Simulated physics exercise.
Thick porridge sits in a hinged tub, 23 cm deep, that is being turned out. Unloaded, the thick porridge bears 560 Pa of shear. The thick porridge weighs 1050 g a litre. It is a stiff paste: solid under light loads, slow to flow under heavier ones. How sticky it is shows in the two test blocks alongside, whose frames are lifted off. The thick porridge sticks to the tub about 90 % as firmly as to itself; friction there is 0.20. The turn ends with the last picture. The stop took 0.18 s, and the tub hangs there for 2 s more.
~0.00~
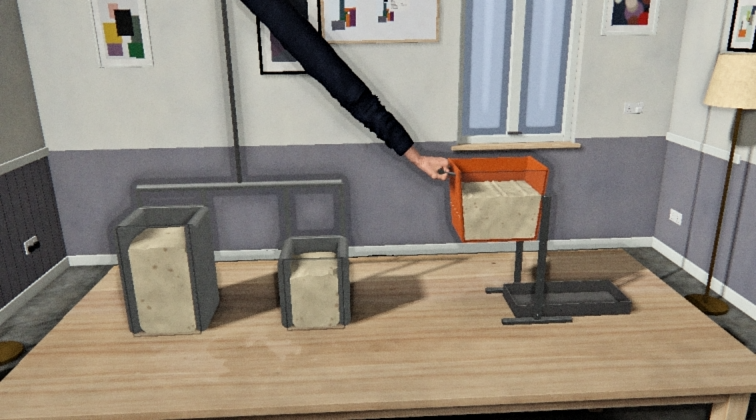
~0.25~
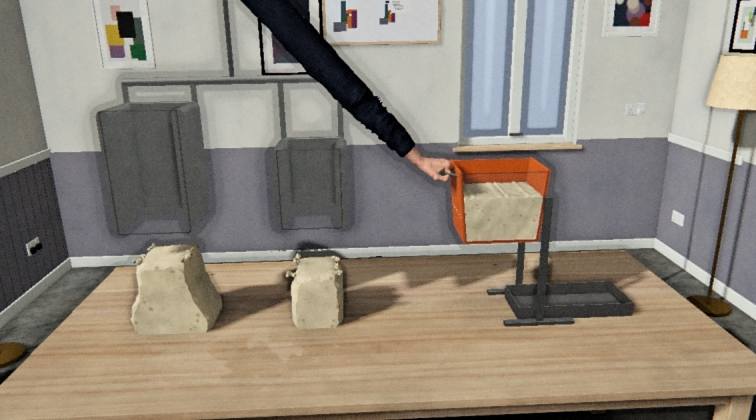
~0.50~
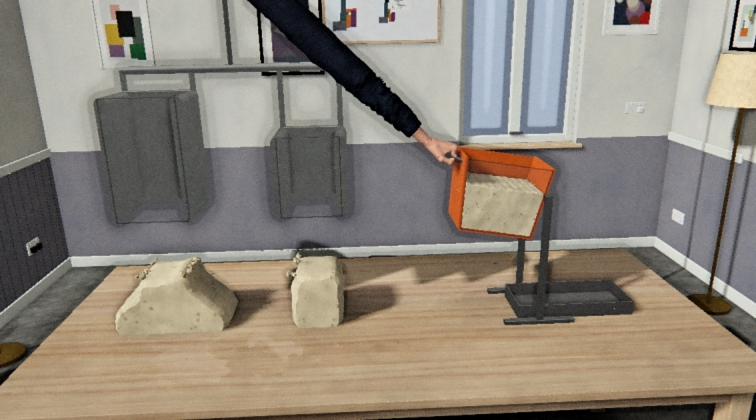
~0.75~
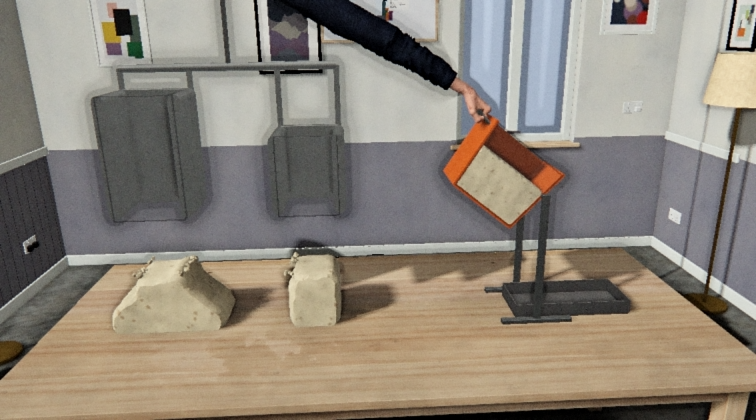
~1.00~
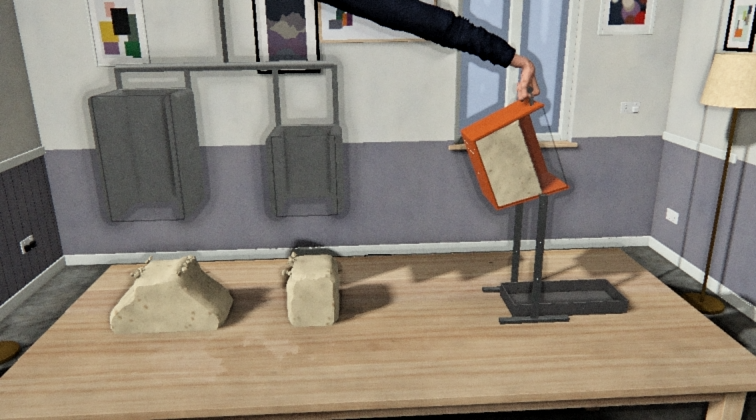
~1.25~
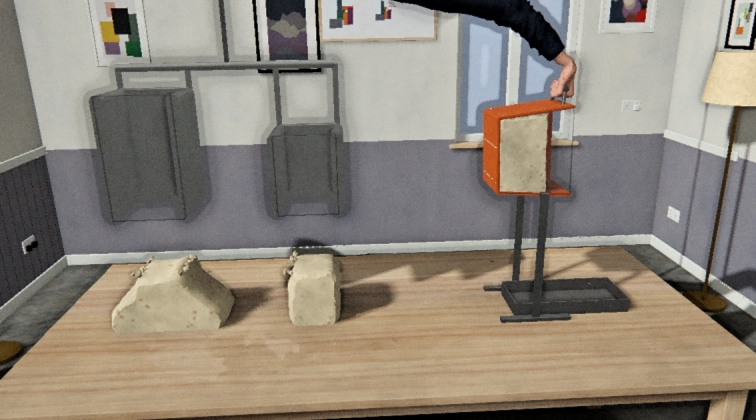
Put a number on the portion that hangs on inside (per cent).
It comes to some 100 %.
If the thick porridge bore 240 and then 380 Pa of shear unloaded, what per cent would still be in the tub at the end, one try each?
In that order: 50 %, 65 %.
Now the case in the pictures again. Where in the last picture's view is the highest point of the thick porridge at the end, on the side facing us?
Near (526, 136).
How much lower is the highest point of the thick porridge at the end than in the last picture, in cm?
Some 6 cm.
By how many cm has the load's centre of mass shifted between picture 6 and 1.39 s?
Roughly 1 cm.
After 1.39 s, the tub is at 88 degrees and holds 100 %.
After 1.56 s, the tub is at 88 degrees and holds 100 %.
After 1.73 s, the tub is at 88 degrees and holds 100 %.
After 1.90 s, the tub is at 88 degrees and holds 100 %.
After 3.25 s, at the end, the tub is at 88 degrees and holds 100 %.
